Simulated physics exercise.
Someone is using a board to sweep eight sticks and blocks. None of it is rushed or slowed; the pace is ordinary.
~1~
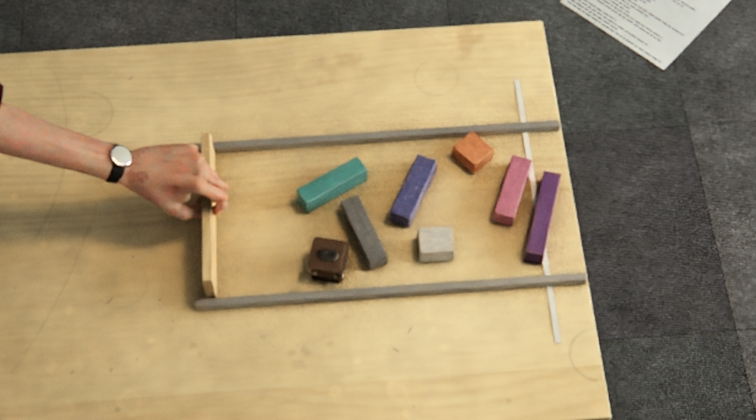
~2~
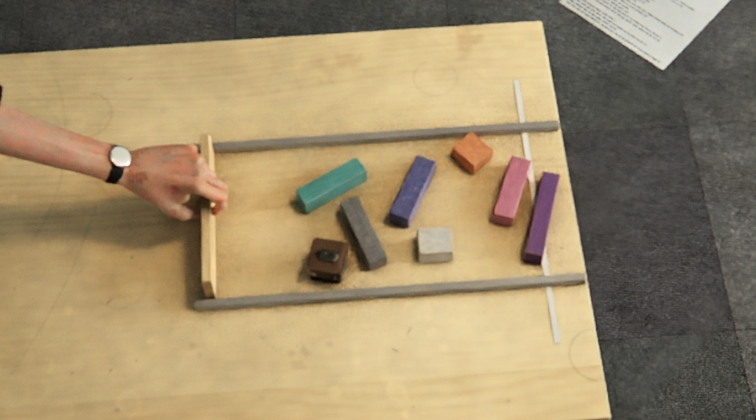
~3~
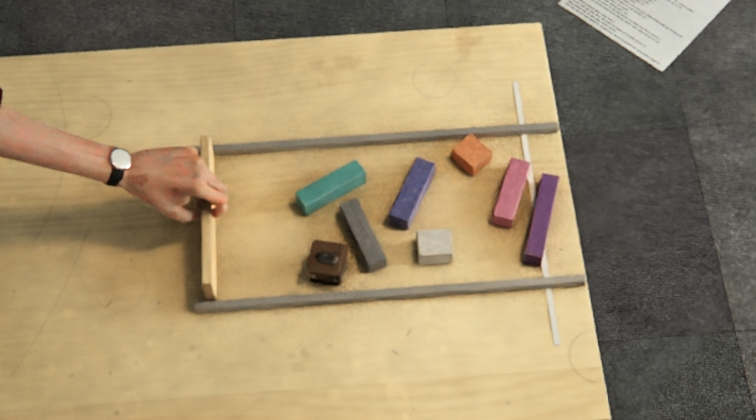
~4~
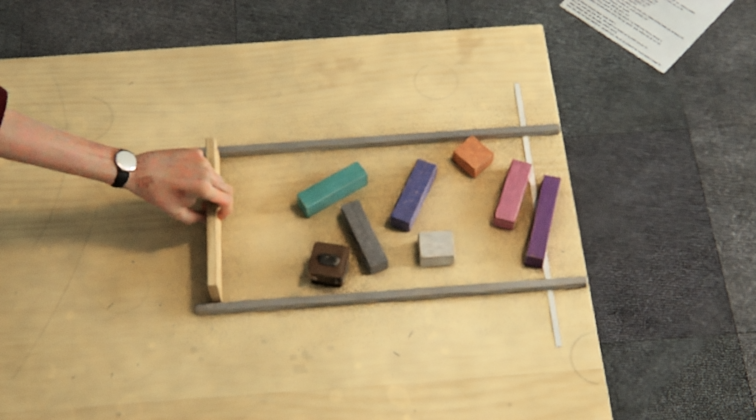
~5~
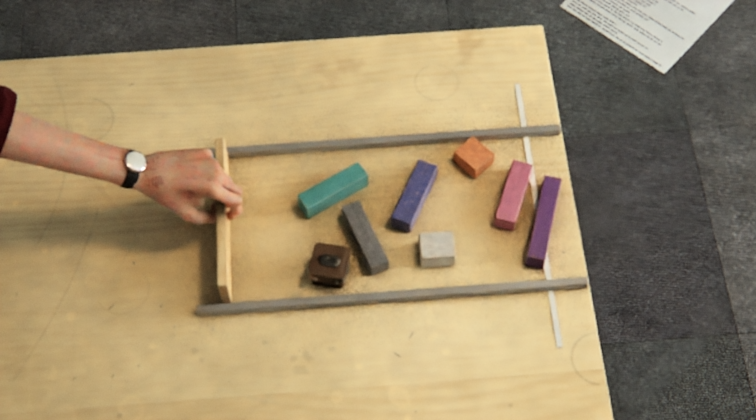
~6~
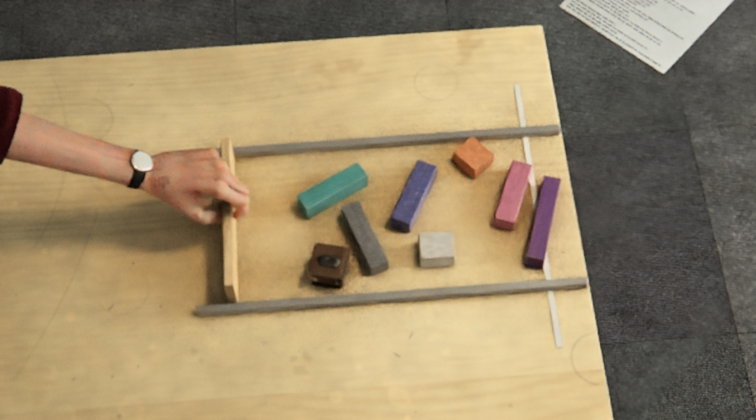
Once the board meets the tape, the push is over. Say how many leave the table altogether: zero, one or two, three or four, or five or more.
Falls come to a total of three or four.
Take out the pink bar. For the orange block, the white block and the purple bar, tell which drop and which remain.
Orange block down, white block down, purple bar down.
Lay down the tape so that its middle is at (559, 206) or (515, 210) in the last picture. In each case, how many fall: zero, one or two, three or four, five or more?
First place: More than four; second place: One to two.
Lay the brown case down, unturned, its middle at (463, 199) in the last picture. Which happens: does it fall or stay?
Lab note: It goes off the edge.
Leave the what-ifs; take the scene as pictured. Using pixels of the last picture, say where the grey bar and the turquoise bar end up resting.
I'd put one at around (572, 223) and the other at around (540, 161).
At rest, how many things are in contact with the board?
Number: 3.
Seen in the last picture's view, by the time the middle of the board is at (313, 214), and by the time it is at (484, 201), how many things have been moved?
So 2, and at the other place 8.
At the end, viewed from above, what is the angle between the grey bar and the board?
It works out to near 40°.
A little later, none off yet; purple bar at rest near (543, 222); pink bar at rest near (513, 195); orange block at rest near (473, 158).
Next, none off yet; purple bar at rest near (543, 222); pink bar at rest near (514, 194); orange block at rest near (474, 157).
Later still, none off yet; purple bar tilted well over near (593, 219); pink bar shifted a little near (546, 190); orange block shifted well along near (536, 146).
When it is over, the number that fall off is three or four; down, white block, orange block, pink bar and purple bar.
